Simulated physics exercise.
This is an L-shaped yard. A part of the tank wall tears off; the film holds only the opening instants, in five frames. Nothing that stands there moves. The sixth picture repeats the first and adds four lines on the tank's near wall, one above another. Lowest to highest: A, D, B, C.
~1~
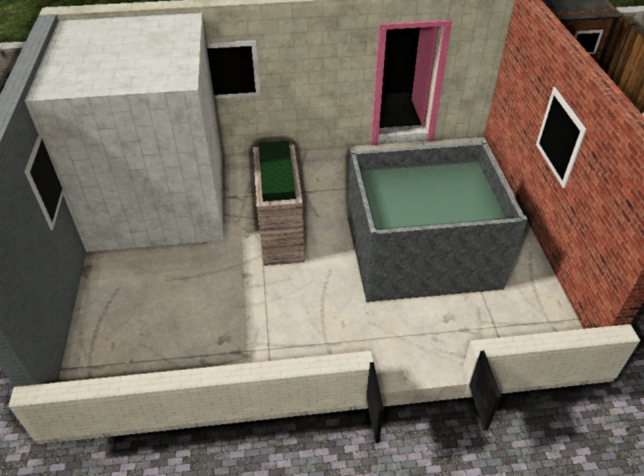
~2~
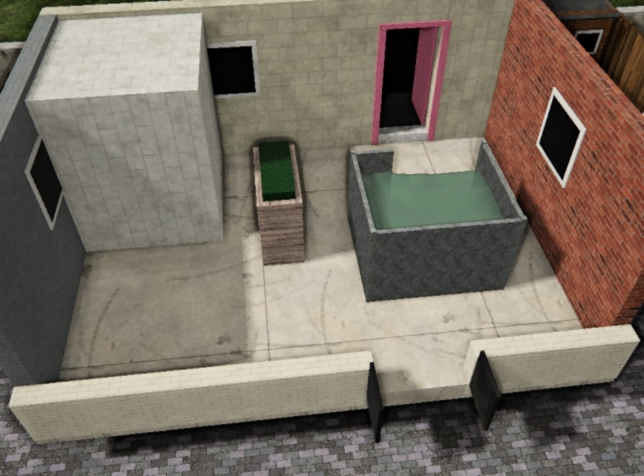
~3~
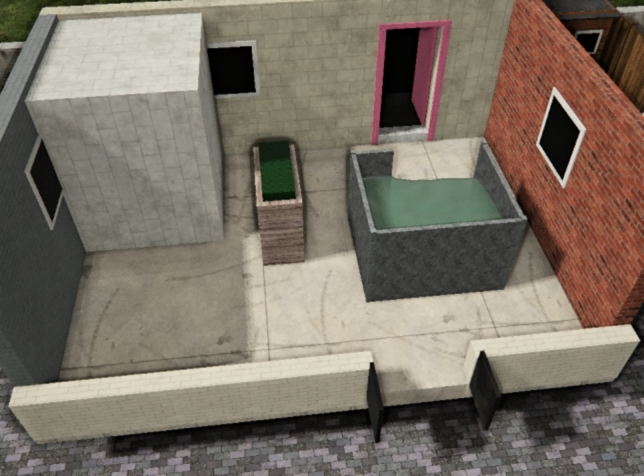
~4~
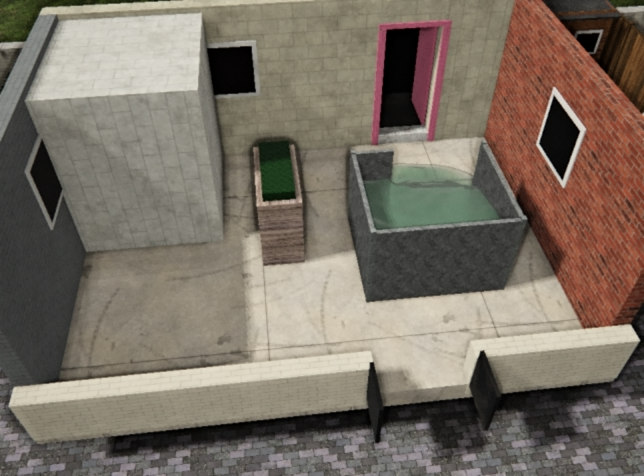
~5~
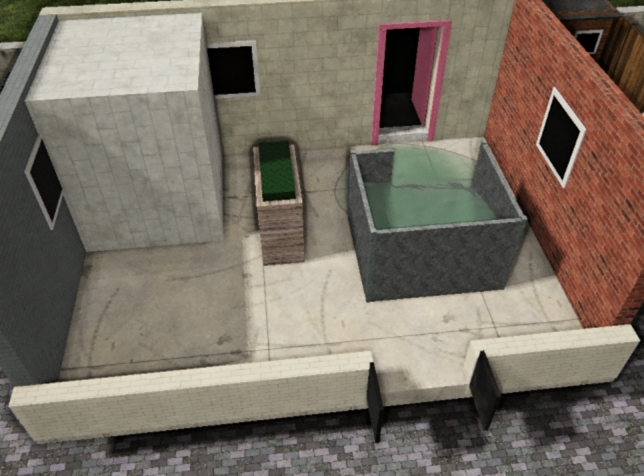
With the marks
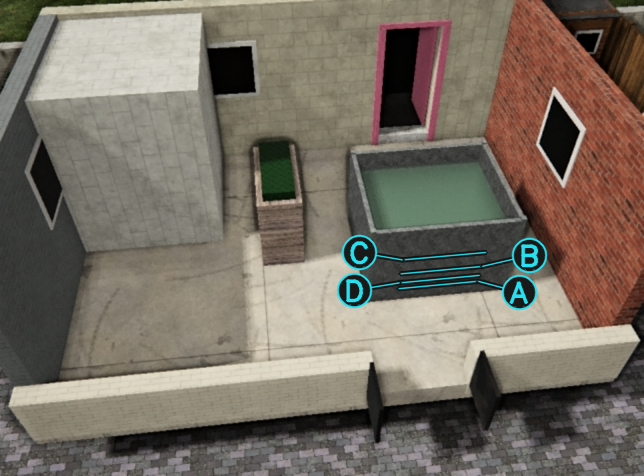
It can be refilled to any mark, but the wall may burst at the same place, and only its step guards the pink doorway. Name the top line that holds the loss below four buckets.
Choose D.
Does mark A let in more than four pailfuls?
No, not at all.
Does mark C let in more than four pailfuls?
Yes, that goes wrong.
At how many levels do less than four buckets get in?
Two of the four.
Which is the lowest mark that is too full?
It is B.
In cyan, A at (438, 284); B at (441, 270); C at (444, 256); D at (439, 279); from the bottom up A, D, B, C.
With A, nothing gets over.
With B, about 10 bucketfuls get in.
With C, dozens of bucketfuls pour in.
With D, a bucket or two gets in.
